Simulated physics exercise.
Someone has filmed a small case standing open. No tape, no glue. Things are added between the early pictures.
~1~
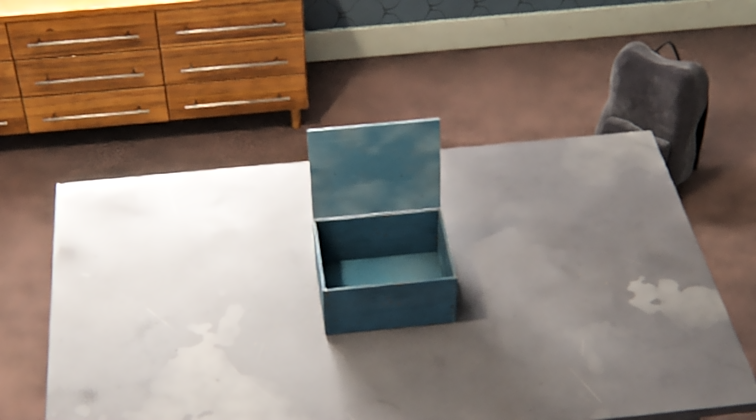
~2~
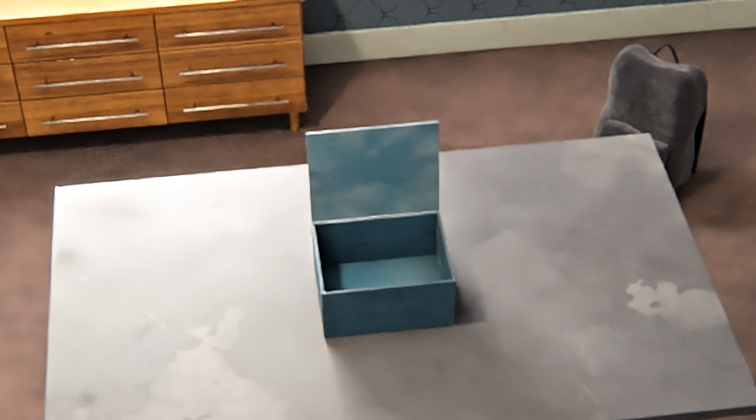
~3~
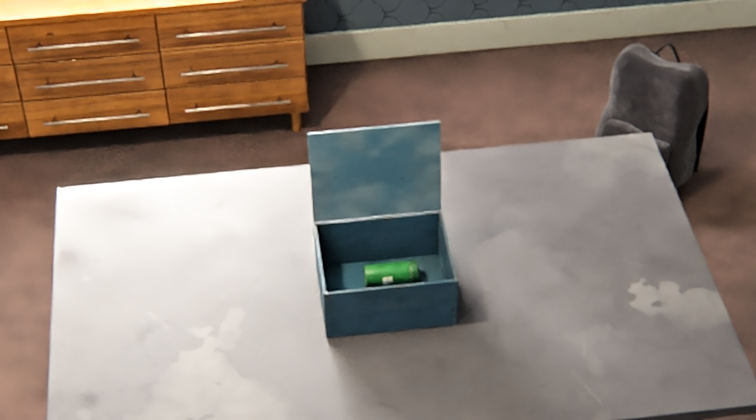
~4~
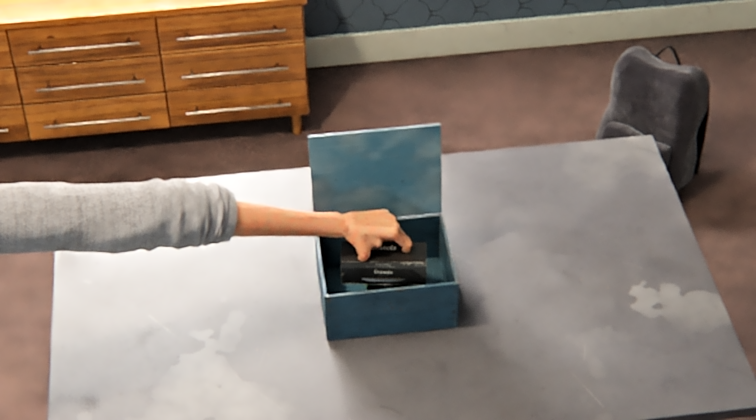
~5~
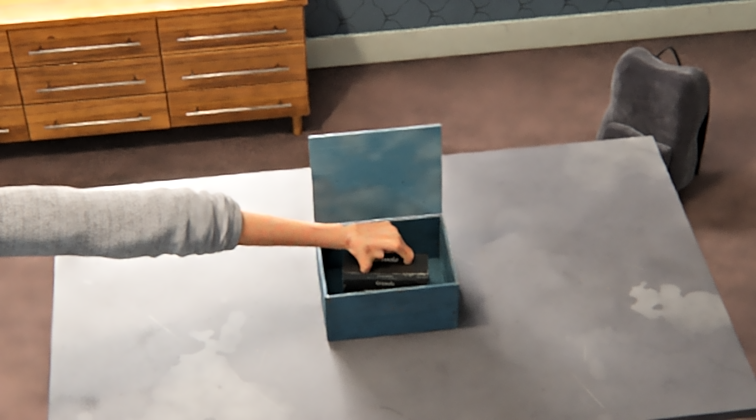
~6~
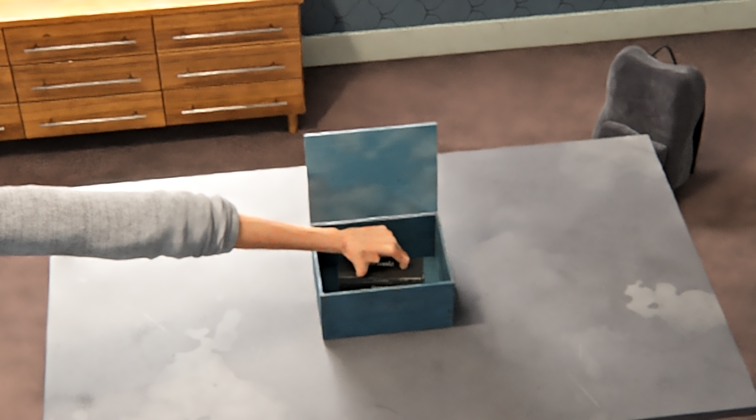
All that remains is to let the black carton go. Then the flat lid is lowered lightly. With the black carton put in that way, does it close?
As it turns out, it closes.
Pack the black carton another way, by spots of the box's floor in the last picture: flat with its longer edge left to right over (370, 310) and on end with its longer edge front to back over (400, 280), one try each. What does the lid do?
In the first case it closes; in the second case it will not close.
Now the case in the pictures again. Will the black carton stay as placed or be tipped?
It stays as placed.
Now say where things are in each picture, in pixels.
In the first picture, the last thing is not in view yet.
In the second picture, the last thing is not in view yet.
In the third picture, the last thing is not in view yet; green shaker (391, 274).
The fourth picture shows still above its spot; black carton (384, 263).
The fifth picture shows still above its spot; black carton (386, 274).
The sixth picture shows put in, still held; black carton (381, 279).
Then, 0.90 s past the last view, lid starting down; black carton displaced a little near (382, 295).
Then, 1.50 s past the last view, lid 65° above the rim; black carton displaced a little near (382, 295).
Then, 1.80 s past the last view, lid 40° above the rim; black carton displaced a little near (382, 295).
Then, 2.10 s past the last view, lid 7° above the rim; black carton displaced a little near (382, 295).
Finally, lid shut; moved from the start, black carton; green shaker still in place. Final places as the last picture's camera would see them, black carton near (382, 295).
